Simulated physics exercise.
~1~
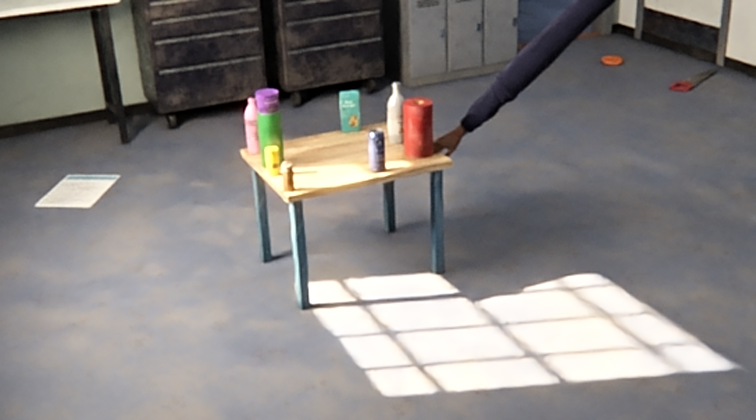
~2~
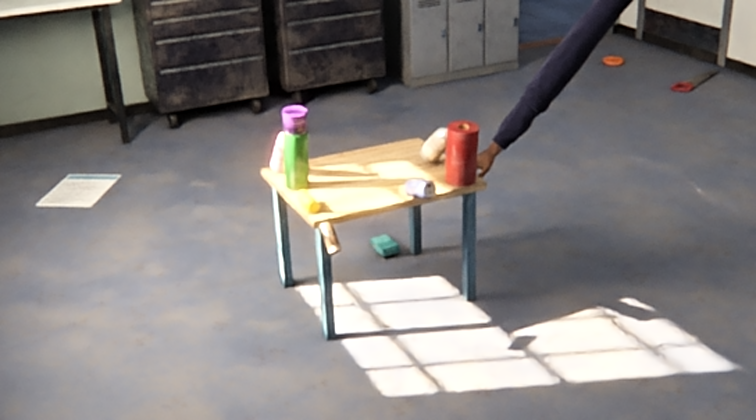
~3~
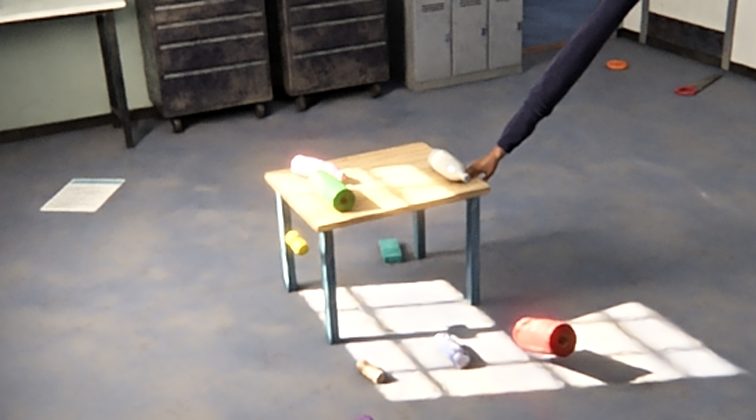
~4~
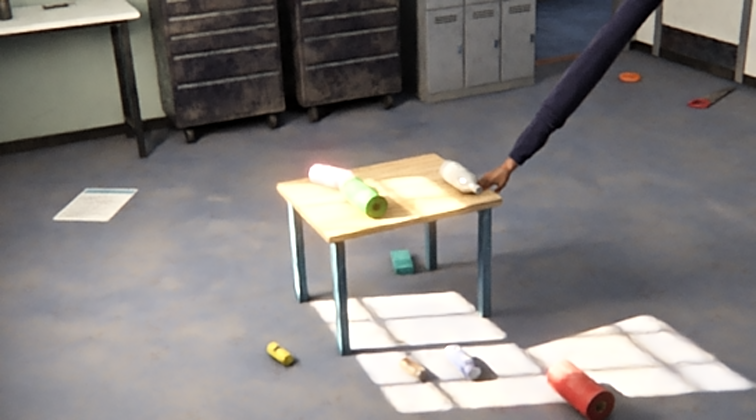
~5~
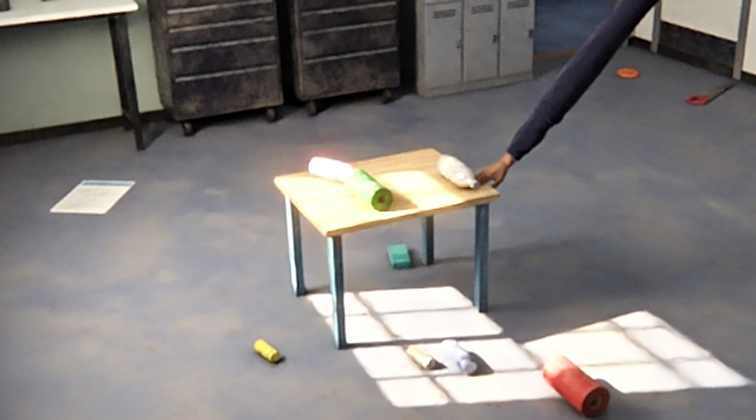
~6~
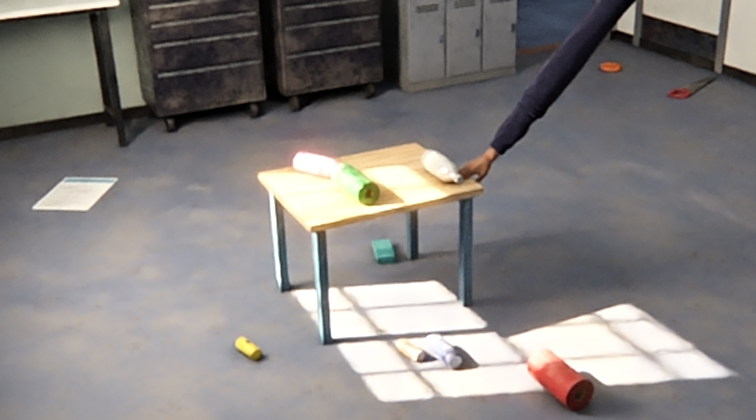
The video shows a hand jerking a small table loaded with bottles, cans and other containers, toppling them; a red roll, a blue can and several smaller items drop to the floor, while a green roll, a white bottle and a pink bottle end up lying on top.
